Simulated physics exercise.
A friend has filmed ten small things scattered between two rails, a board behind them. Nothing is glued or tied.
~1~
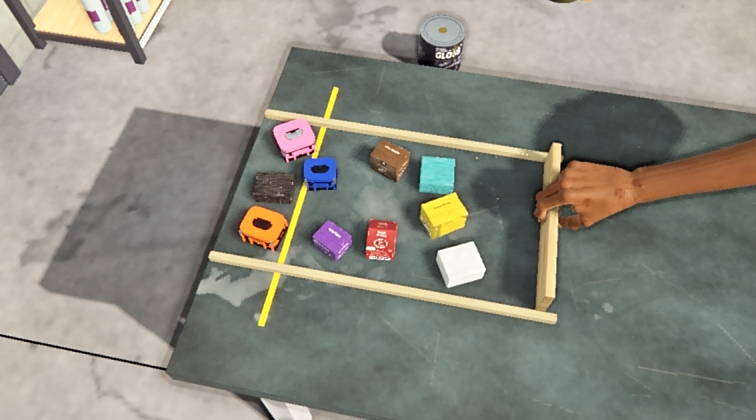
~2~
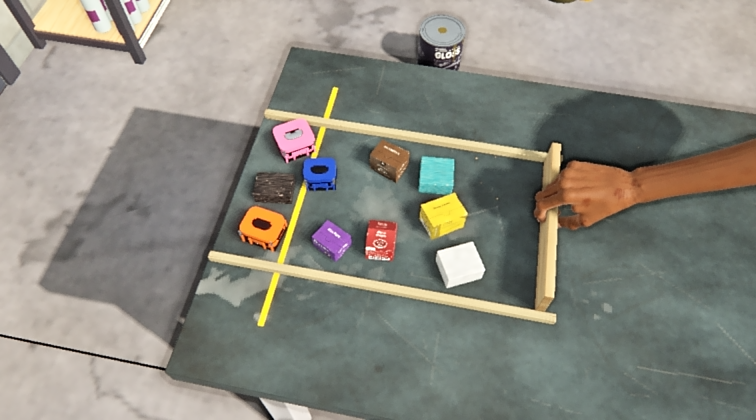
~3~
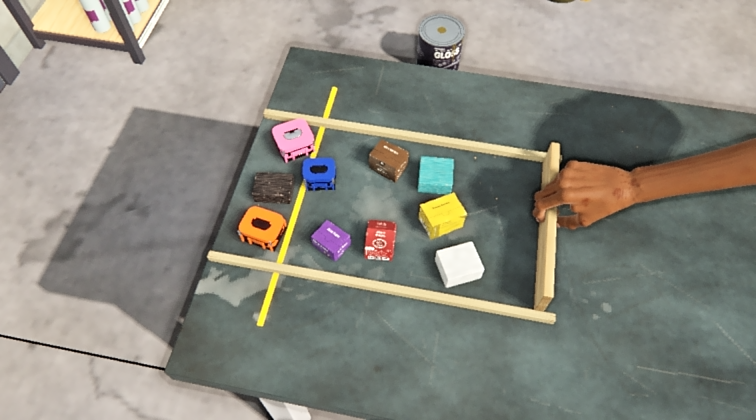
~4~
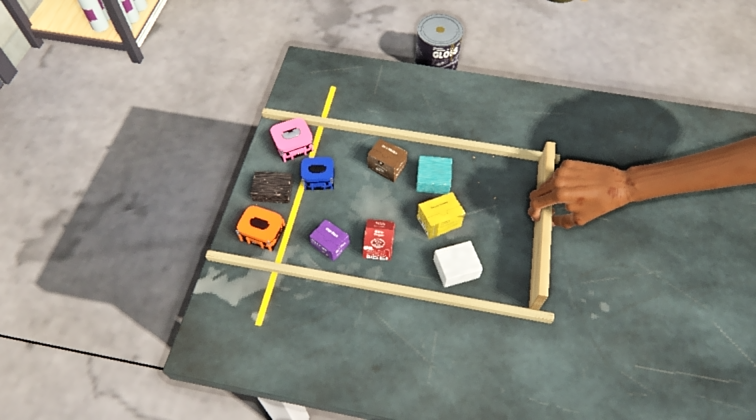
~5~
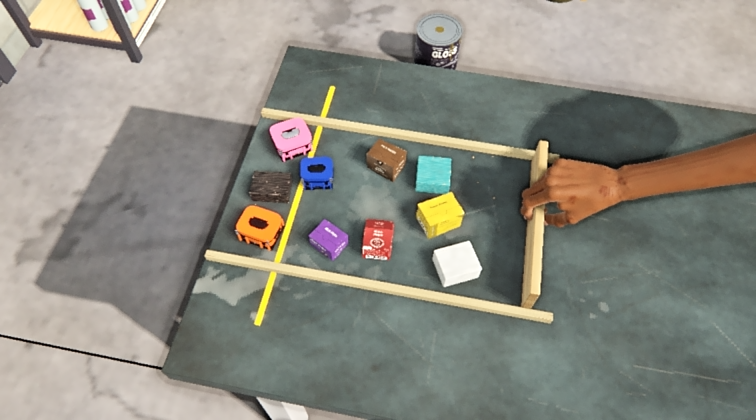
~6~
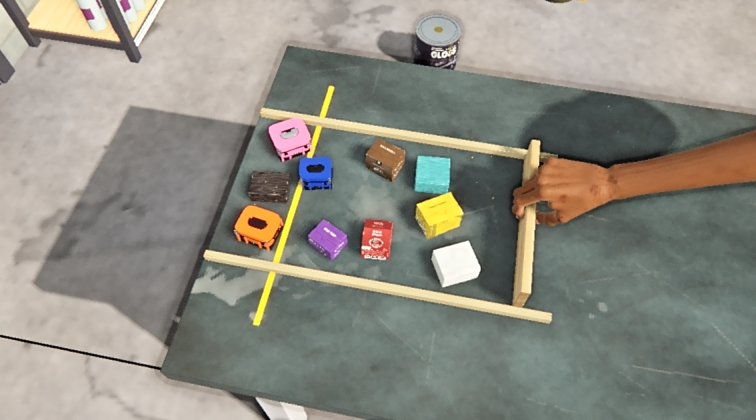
On a dark, worn tabletop, ten small colourful boxes and blocks lie scattered between two wooden rails, some beside a yellow strip, while a hand at the right slides a wooden board slightly left, leaving the objects untouched.
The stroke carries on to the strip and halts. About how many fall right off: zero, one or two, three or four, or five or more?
The number that fall off is three or four.
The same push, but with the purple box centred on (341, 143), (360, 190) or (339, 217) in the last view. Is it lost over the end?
Place by place, it stays on; holds on; is kept.
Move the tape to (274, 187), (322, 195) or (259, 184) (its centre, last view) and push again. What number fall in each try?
It would be 7, 1 and 7.
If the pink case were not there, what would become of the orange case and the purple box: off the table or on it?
The orange case tumbles off; the purple box comes down.
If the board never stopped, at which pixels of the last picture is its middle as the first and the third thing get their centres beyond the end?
Its middle is around (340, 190) and later (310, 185).
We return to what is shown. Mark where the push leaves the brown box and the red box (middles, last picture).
The brown box stops around (265, 134); the red box around (233, 226).
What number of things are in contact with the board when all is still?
In contact: 3.
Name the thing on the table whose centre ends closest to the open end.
The black block.
Soon after, none off yet; black block at rest near (270, 187); orange case at rest near (259, 228); pink case at rest near (291, 139).
Then, none off yet; black block at rest near (269, 188); orange case moved a little near (241, 224); pink case at rest near (290, 139).
At rest, the number that fall off is three or four; fallen, purple box, pink case and orange case.
